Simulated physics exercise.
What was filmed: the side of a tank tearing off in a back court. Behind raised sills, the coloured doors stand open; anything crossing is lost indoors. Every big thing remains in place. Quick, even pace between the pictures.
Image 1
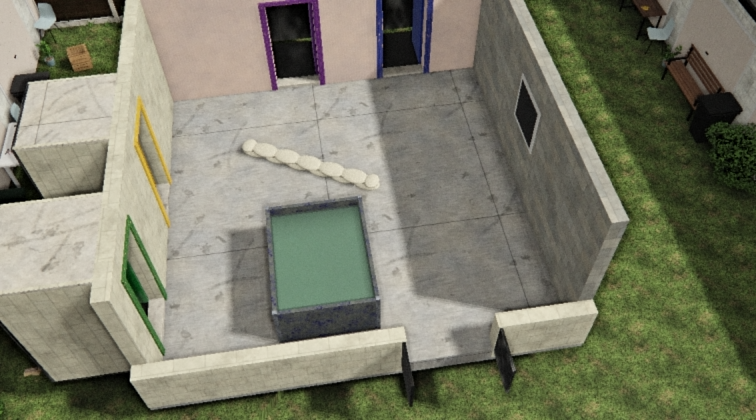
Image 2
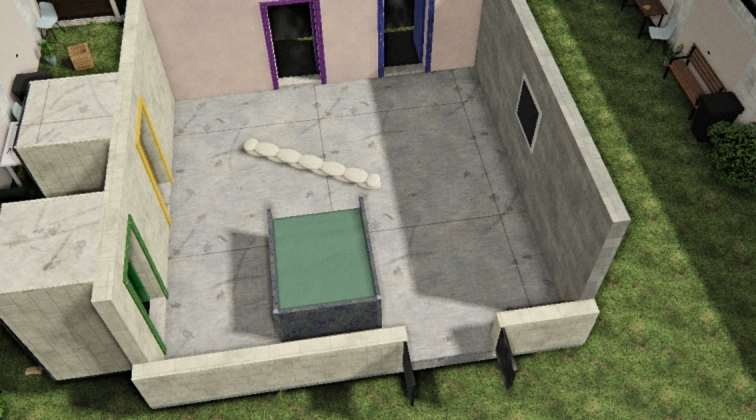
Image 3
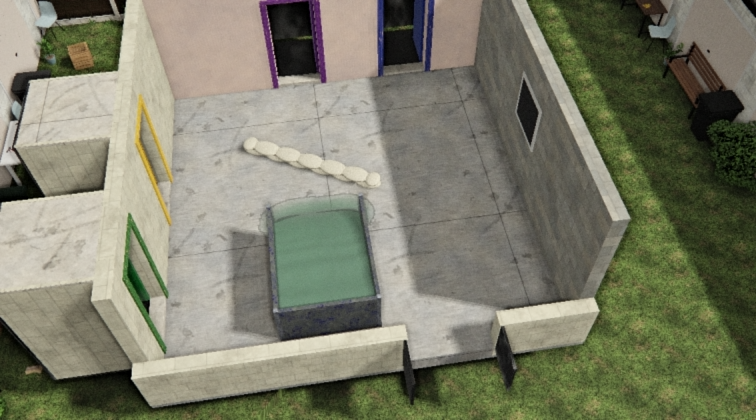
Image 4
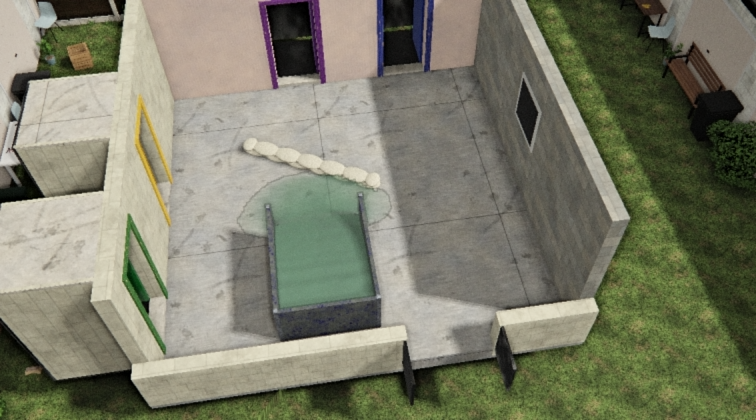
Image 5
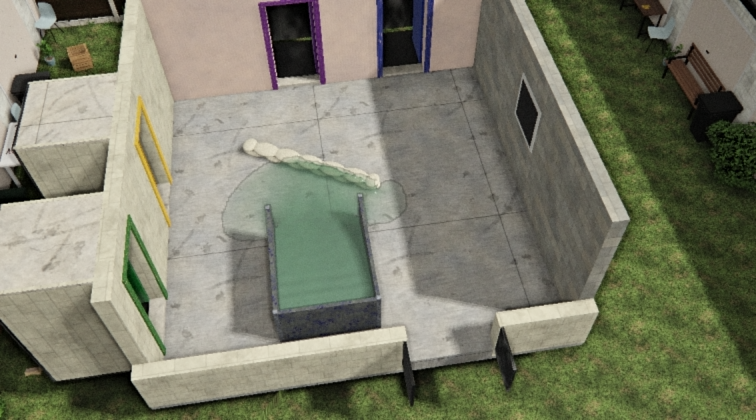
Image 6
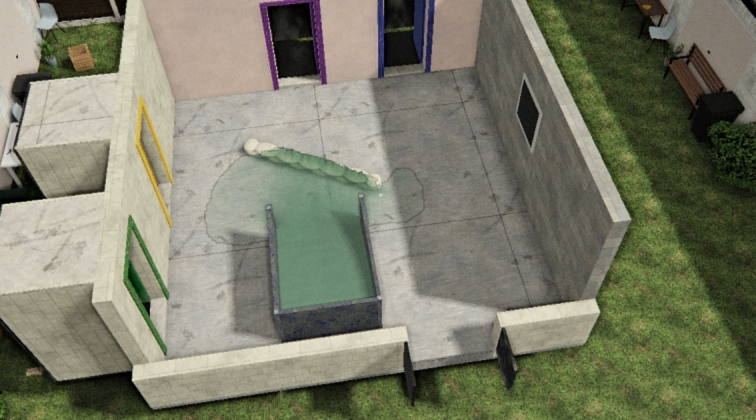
In the video, a tank of green water stands in a walled, paved court with coloured doorways; its far side gives way, and water pours out, spreading across the paving to both sides and reaching a pale, lumpy barrier.
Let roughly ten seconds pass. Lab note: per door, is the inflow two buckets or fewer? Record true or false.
Yellow door false; green door true; blue door false; purple door false.
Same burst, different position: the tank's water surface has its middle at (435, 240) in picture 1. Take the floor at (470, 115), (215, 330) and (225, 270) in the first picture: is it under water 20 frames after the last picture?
In order: Submerged, untouched, untouched.
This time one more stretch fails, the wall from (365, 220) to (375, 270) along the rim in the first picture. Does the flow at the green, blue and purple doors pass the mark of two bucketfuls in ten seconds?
First green ends below the line, second blue ends above the line, third purple ends below the line.
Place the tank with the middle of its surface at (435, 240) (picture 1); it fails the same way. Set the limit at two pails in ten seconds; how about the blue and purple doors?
Blue door exceeds it, purple door exceeds it.
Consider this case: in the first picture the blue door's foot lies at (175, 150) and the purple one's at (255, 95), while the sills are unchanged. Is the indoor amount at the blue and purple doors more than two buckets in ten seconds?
Result: Blue ends up above; purple ends up above.
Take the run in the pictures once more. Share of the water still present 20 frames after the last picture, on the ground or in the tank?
I'd estimate close to 96 per cent.
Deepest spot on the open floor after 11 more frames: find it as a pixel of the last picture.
Estimated pixel: (176, 104).
A moment on, water covers 35 % of the floor; the yellow door wet at the sill, nothing in, the green door not reached, the blue door not reached, the purple door not reached.
Next, water covers 60 % of the floor; the yellow door wet at the sill, nothing in, the green door not reached, the blue door not reached, the purple door under two buckets in.
Then, water covers 70 % of the floor; the yellow door over two buckets in, the green door wet at the sill, nothing in, the blue door under two buckets in, the purple door over two buckets in.
Later, water covers 85 % of the floor; the yellow door far over two buckets in, the green door wet at the sill, nothing in, the blue door under two buckets in, the purple door far over two buckets in.
In the end, water covers 95 % of the floor; the yellow door far over two buckets in, the green door wet at the sill, nothing in, the blue door over two buckets in, the purple door far over two buckets in.
